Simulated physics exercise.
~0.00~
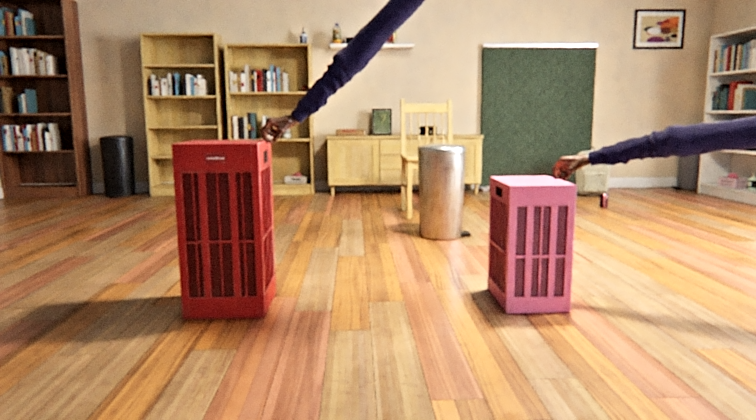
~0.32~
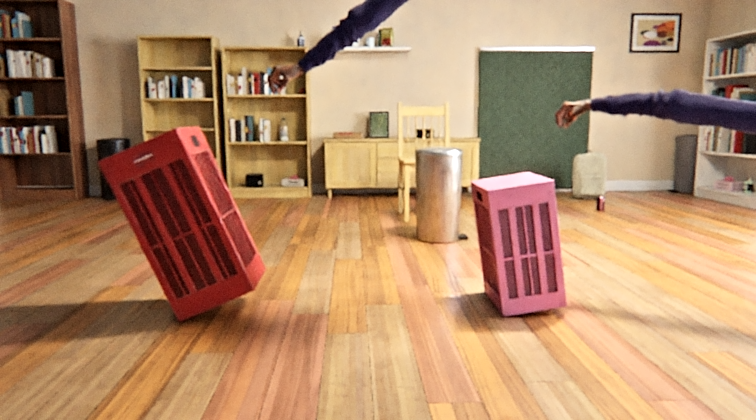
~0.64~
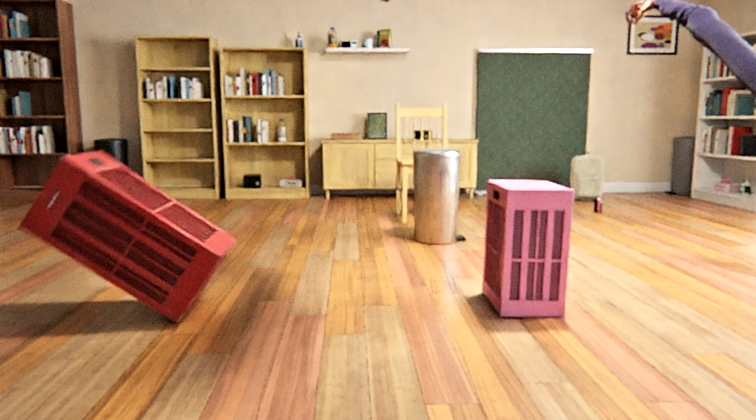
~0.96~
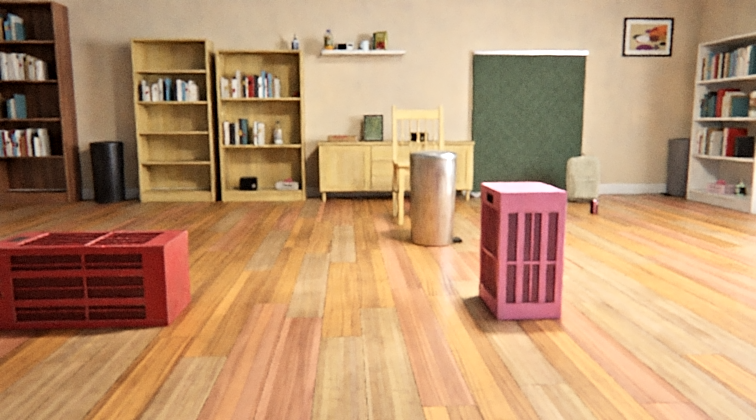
A tall red crate and a smaller pink one were let go by two hands in a room with bookshelves; the red one tipped left and toppled onto its side, while the pink one leaned slightly, rocked back and stayed standing.
